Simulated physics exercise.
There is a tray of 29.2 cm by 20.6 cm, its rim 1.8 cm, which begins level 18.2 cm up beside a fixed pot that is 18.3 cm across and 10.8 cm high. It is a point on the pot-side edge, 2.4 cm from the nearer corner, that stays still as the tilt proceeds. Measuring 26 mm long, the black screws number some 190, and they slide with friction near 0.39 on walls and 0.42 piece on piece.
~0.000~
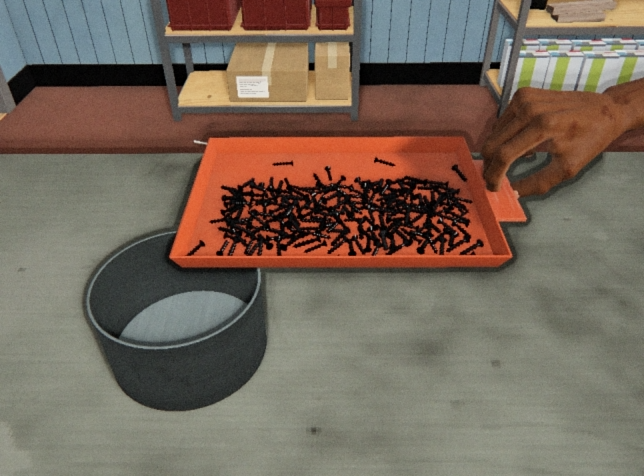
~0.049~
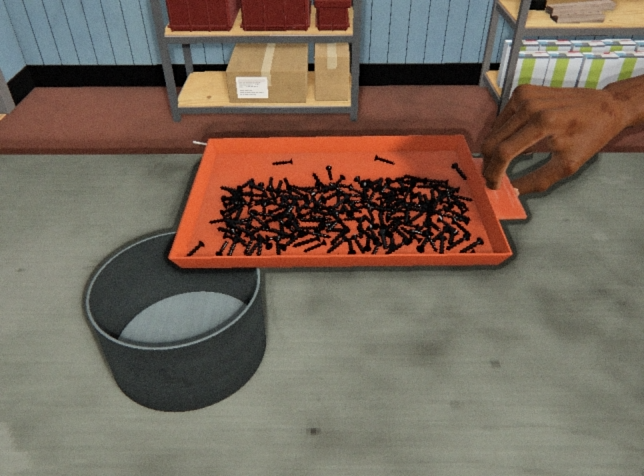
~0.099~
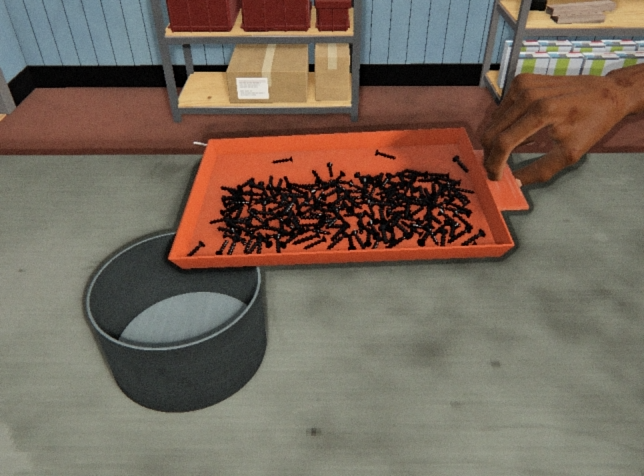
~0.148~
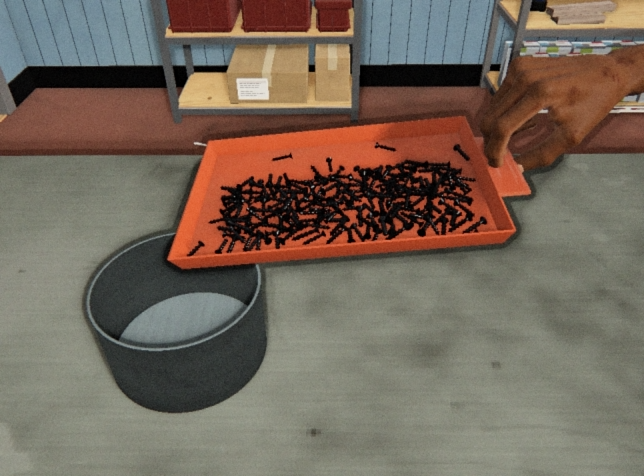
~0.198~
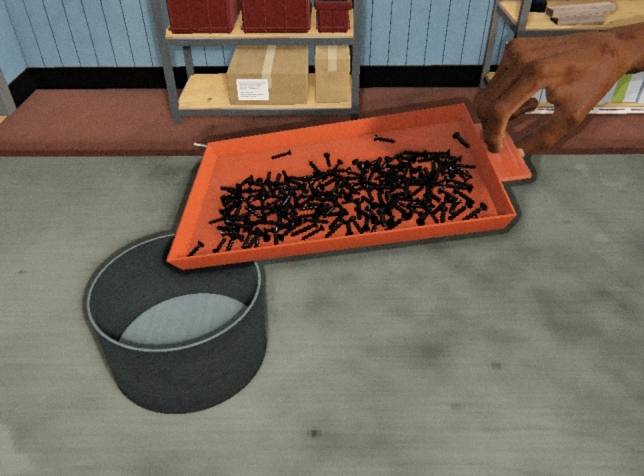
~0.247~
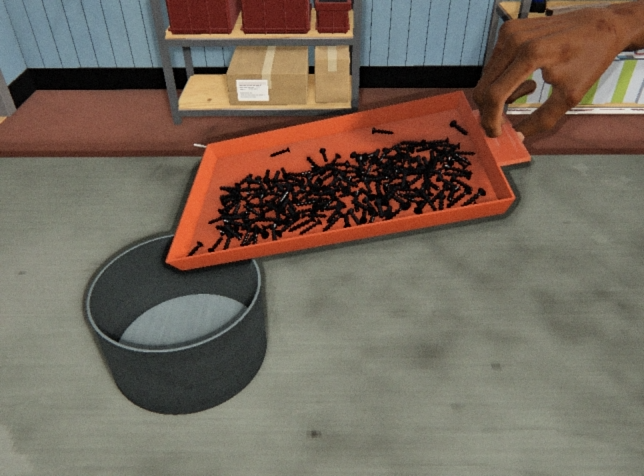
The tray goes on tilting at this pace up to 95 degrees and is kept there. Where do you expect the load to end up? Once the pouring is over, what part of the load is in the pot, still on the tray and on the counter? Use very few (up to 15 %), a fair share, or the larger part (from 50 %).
Pot: The larger part, left on the tray: Very few, counter: A fair share.
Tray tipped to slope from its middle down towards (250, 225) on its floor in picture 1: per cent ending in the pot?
The share comes to about 90 in a hundred.
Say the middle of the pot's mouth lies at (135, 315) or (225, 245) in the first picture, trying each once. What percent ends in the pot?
50 % and 60 %.
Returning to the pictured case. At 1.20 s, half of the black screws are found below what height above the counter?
Height: Around 2 cm.
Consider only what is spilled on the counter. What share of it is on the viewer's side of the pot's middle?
I'd put it at around 0 per cent.
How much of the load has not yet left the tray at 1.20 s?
About 30 per cent.
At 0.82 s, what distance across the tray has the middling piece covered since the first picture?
Roughly 13 cm.
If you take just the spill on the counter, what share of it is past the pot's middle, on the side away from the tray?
Some 80 per cent of the spill lies beyond the centre.
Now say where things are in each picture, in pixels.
In the first picture, tray tilt 0 degrees, front corners at (179, 252) and (502, 251); middle of the pieces at (346, 210); pot at (176, 282).
In the second picture, tray tilt 1 degrees, front corners at (179, 253) and (502, 249); middle of the pieces at (346, 209).
In the third picture, tray tilt 3 degrees, front corners at (178, 253) and (503, 240); middle of the pieces at (346, 206).
In the fourth picture, tray tilt 6 degrees, front corners at (178, 253) and (505, 226), lowest corner left back; middle of the pieces at (345, 199).
In the fifth picture, tray tilt 9 degrees, front corners at (176, 254) and (505, 211), lowest corner left back; middle of the pieces at (344, 193).
In the sixth picture, tray tilt 13 degrees, front corners at (175, 255) and (503, 195), lowest corner left back; middle of the pieces at (342, 186); pot at (176, 285). Its pace works out near 70 degrees a second.
After 0.82 s, tilt 52 degrees; the tray holds 95 %, the pot 0 %.
After 1.20 s, tilt 77 degrees; the tray holds 30 %, the pot 55 %.
Then, at 1.67 s, tilt 95 degrees; the tray holds 0 %, the pot 75 %.
By 2.3 s all is still; pot 75 %, tray 0 %, counter 25 %.
